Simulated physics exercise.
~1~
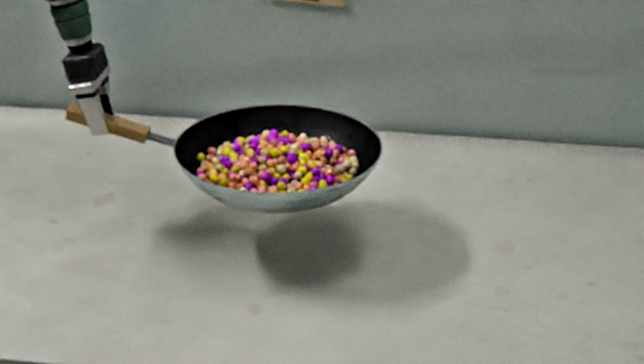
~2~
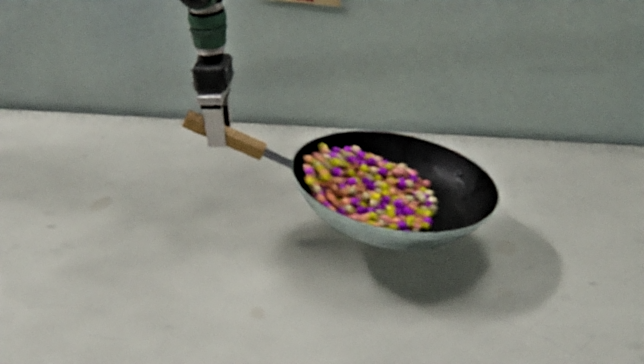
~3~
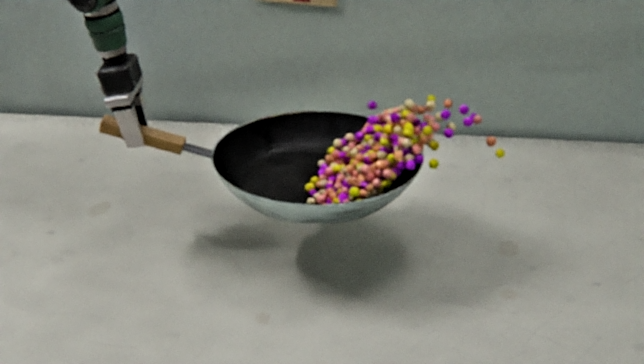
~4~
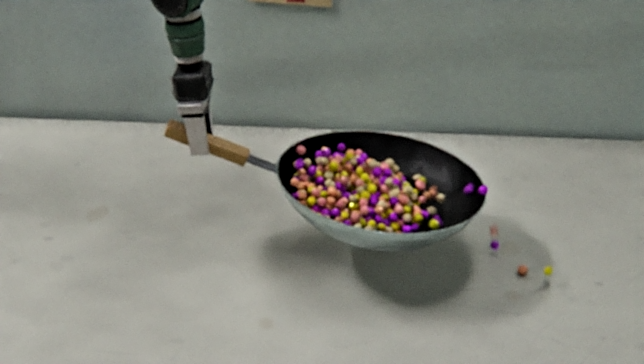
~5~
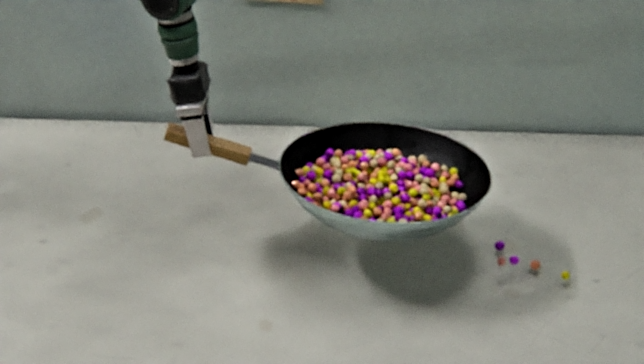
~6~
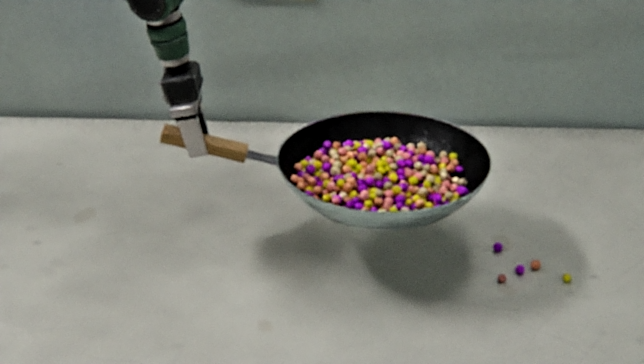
We see a robot arm holding a frying pan full of small colourful round sweets, swinging it right, then left so the sweets surge up over the far rim, then right again; most settle back in the pan while a few lie on the table.
